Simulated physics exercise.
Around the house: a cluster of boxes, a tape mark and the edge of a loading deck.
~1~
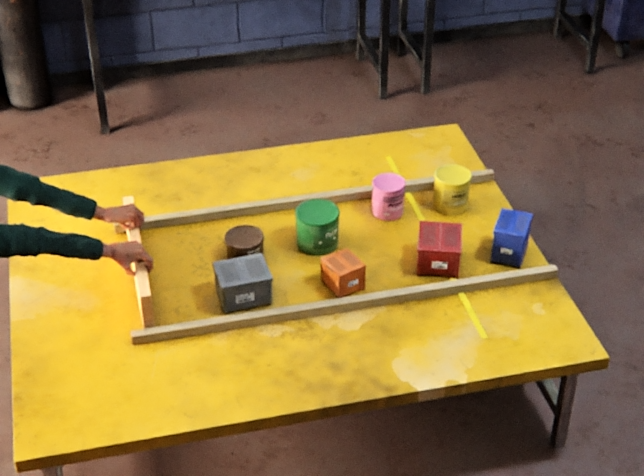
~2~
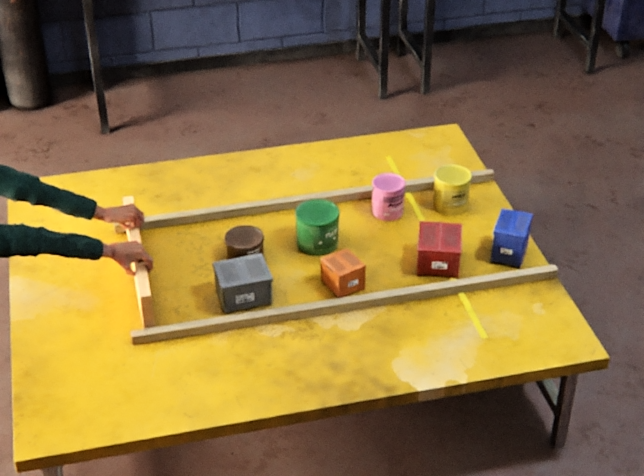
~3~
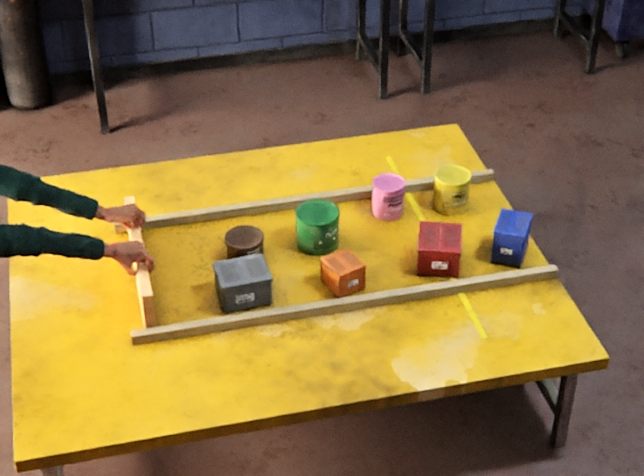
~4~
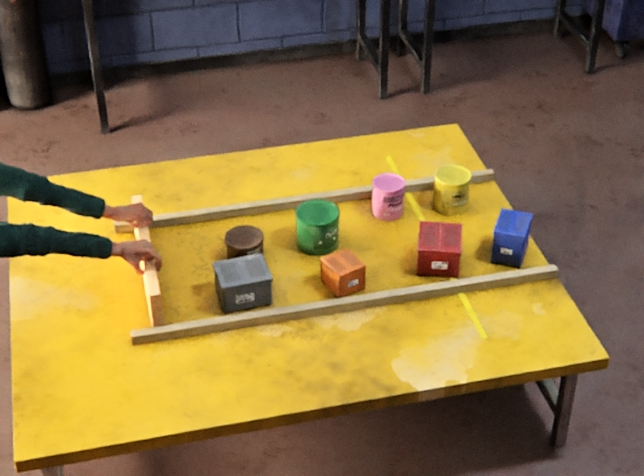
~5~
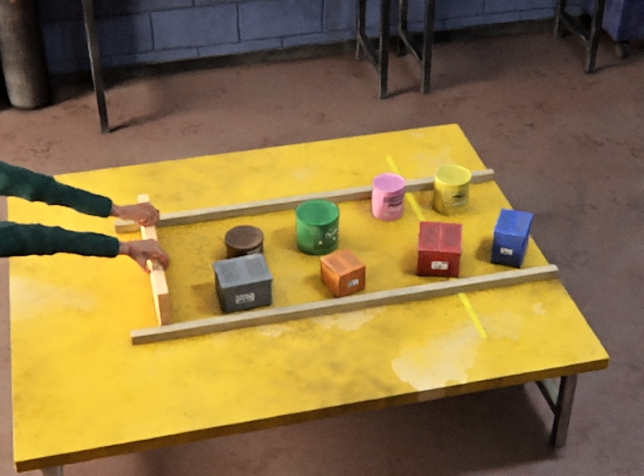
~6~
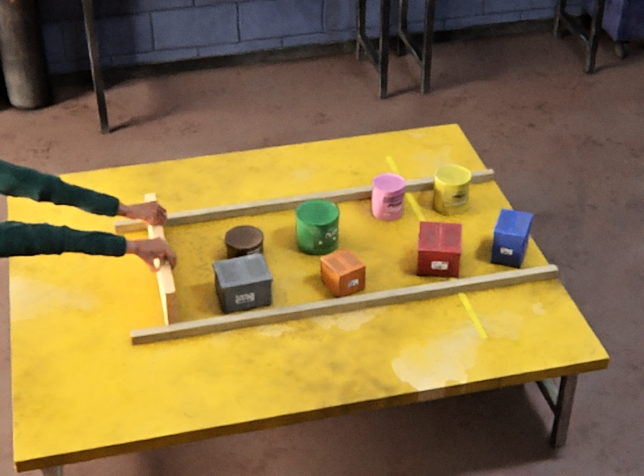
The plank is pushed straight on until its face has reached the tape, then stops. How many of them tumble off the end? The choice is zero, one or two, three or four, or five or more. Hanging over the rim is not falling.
Outcome: The number that fall off is one or two.
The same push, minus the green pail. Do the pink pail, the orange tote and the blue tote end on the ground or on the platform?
The pink pail remains up; the orange tote stays on; the blue tote drops off.
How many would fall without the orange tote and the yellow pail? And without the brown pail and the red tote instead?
It would be 1 and 0.
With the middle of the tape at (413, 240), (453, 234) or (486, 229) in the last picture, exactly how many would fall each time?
Try by try, 1, 2 and 5.
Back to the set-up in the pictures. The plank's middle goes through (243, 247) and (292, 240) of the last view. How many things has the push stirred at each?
By then 2, and 4.
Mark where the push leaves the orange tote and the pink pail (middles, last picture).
First (512, 251), then (430, 189).
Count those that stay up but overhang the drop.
It comes to 0.
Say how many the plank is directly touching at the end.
In contact: 3.
Soon after, none off yet; blue tote at rest near (511, 239); yellow pail at rest near (452, 190); red tote at rest near (439, 250).
In the end, the number that fall off is one or two; gone, red tote and blue tote.
